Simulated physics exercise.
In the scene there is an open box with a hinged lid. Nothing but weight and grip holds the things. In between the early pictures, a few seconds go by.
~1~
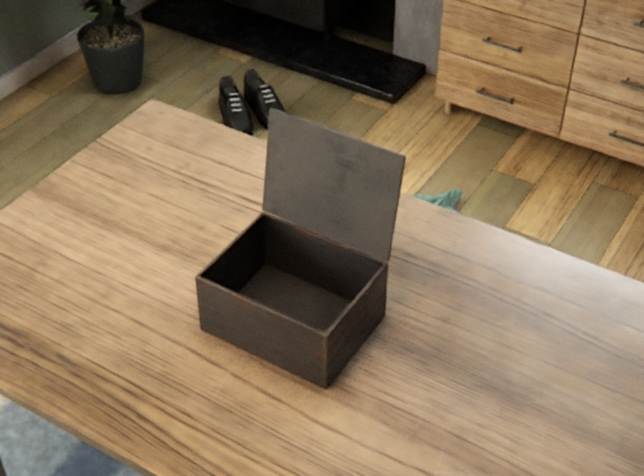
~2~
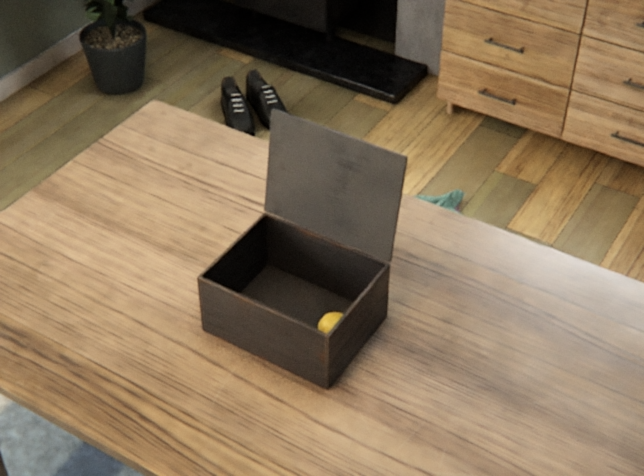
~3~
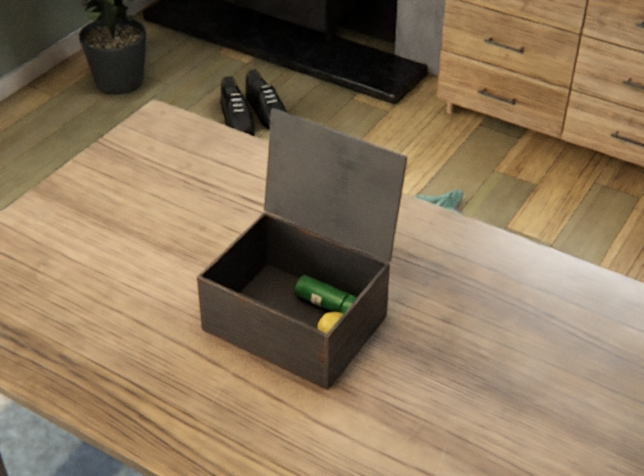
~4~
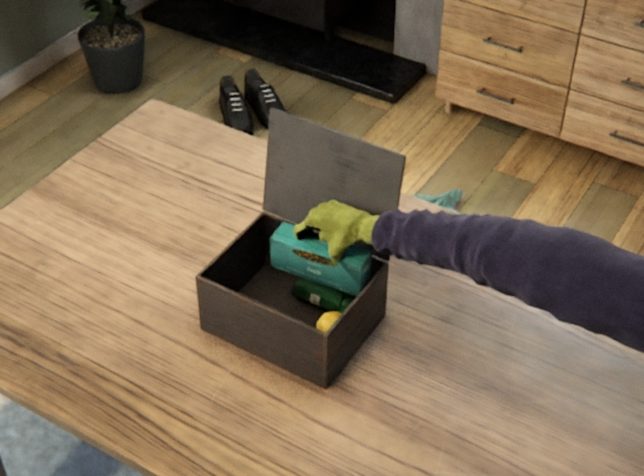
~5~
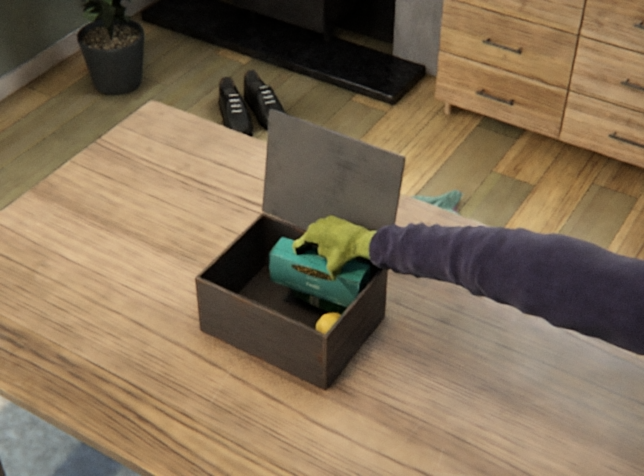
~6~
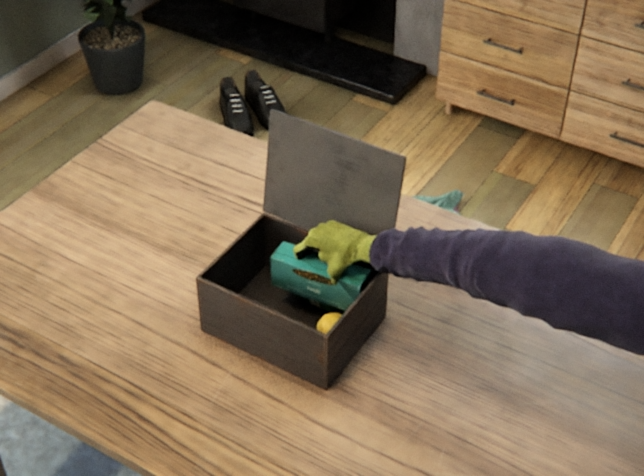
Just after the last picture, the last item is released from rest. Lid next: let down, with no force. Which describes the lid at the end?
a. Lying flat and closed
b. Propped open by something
a, lying flat and closed.
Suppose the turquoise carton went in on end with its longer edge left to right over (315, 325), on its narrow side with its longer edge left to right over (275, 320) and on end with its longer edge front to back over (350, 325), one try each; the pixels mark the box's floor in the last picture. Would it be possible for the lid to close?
The lid lowers completely the first try, lowers completely the second try and is kept from lowering the third try.
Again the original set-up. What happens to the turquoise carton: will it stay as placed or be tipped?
Result: The turquoise carton leans over.
Then, 0.40 s later than the last frame, turquoise carton tilted by 41° near (309, 305); yellow lemon moved a little.
Then, 1.20 s later than the last frame, lid 83° above the rim; turquoise carton on its side near (304, 324); yellow lemon moved about its own width.
Then, 1.70 s later than the last frame, lid 43° above the rim; turquoise carton on its side near (304, 324); yellow lemon moved about its own width.
Then, 2.00 s later than the last frame, lid 7° above the rim; turquoise carton on its side near (304, 324); yellow lemon moved about its own width.
When it is over, lid shut; lying over in the box, turquoise carton; moved from the start, yellow lemon; green shaker as before. End places, in pixels of the last picture, turquoise carton near (304, 324).
